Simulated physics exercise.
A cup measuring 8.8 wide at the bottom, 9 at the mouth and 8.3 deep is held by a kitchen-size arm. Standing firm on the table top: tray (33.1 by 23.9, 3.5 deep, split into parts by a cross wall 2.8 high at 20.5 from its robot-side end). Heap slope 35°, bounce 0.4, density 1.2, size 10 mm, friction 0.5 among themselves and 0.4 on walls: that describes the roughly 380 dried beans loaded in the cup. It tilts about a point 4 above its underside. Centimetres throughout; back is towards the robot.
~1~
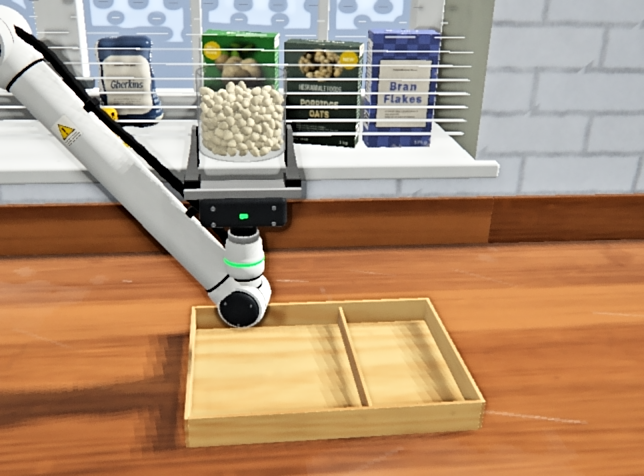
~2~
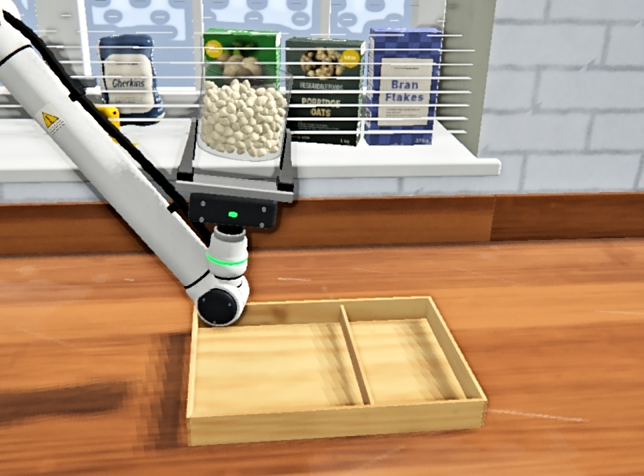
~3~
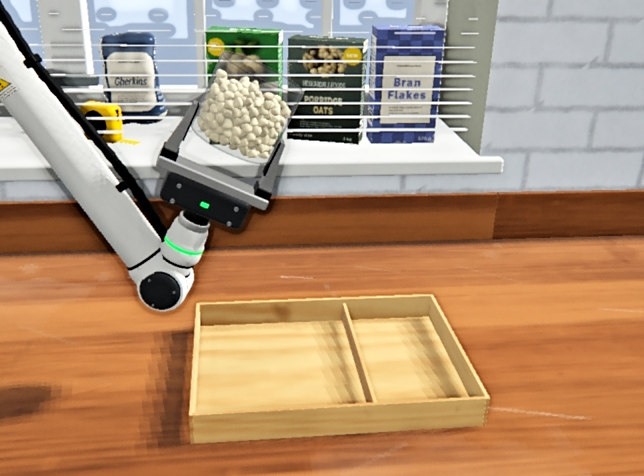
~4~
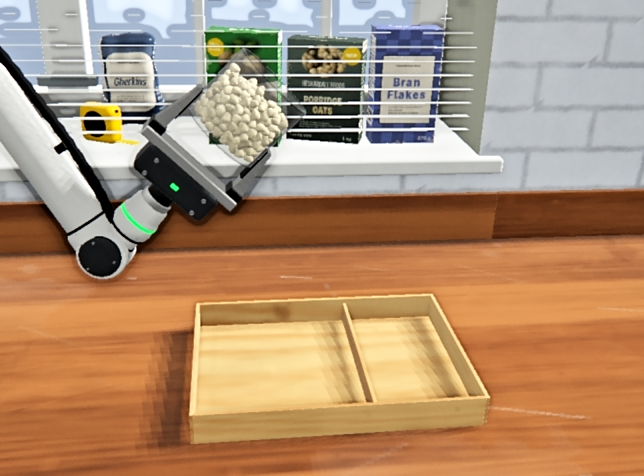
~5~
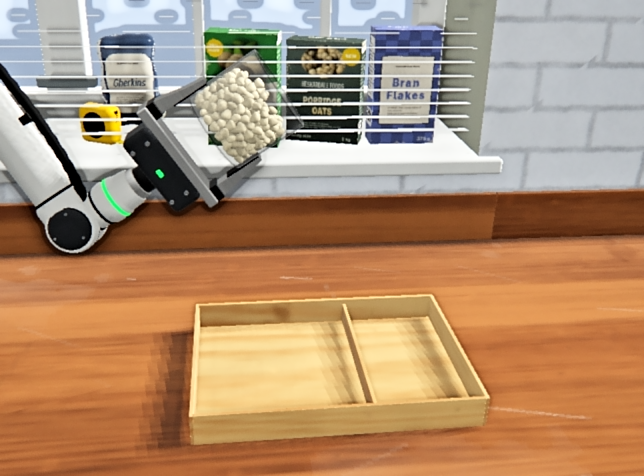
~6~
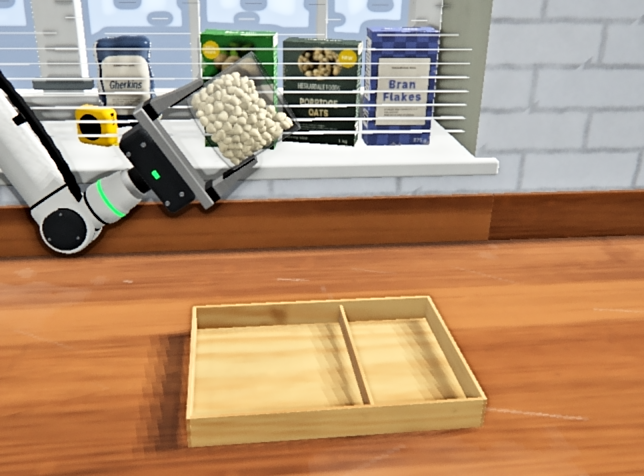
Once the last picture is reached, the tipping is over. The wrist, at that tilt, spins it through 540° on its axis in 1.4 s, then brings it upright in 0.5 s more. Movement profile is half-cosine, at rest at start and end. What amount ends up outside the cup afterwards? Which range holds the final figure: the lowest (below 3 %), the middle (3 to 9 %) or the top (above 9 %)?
It sits in the lowest range, below 3 %.
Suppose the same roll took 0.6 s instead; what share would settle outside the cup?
Estimated share: Close to 0 %.
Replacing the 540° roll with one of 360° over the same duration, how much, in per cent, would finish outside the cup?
Then about 0 per cent.
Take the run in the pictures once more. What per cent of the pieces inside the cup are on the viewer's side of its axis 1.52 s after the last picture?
Near enough 45 in a hundred.
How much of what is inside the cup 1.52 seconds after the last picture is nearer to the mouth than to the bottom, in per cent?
Around 35 per cent.
Then, 0.76 s on, tipped 57°, highest piece 39 above the table; 384 in the cup.
Then, 1.52 s on, tipped 49°, highest piece 38 above the table; 384 in the cup.
Then, 2.10 s on, upright, highest piece 38 above the table; 384 in the cup.
Then, 2.80 s on, upright, highest piece 38 above the table; 384 in the cup.
In the end, 384 in the cup. That is 0 % outside the cup.
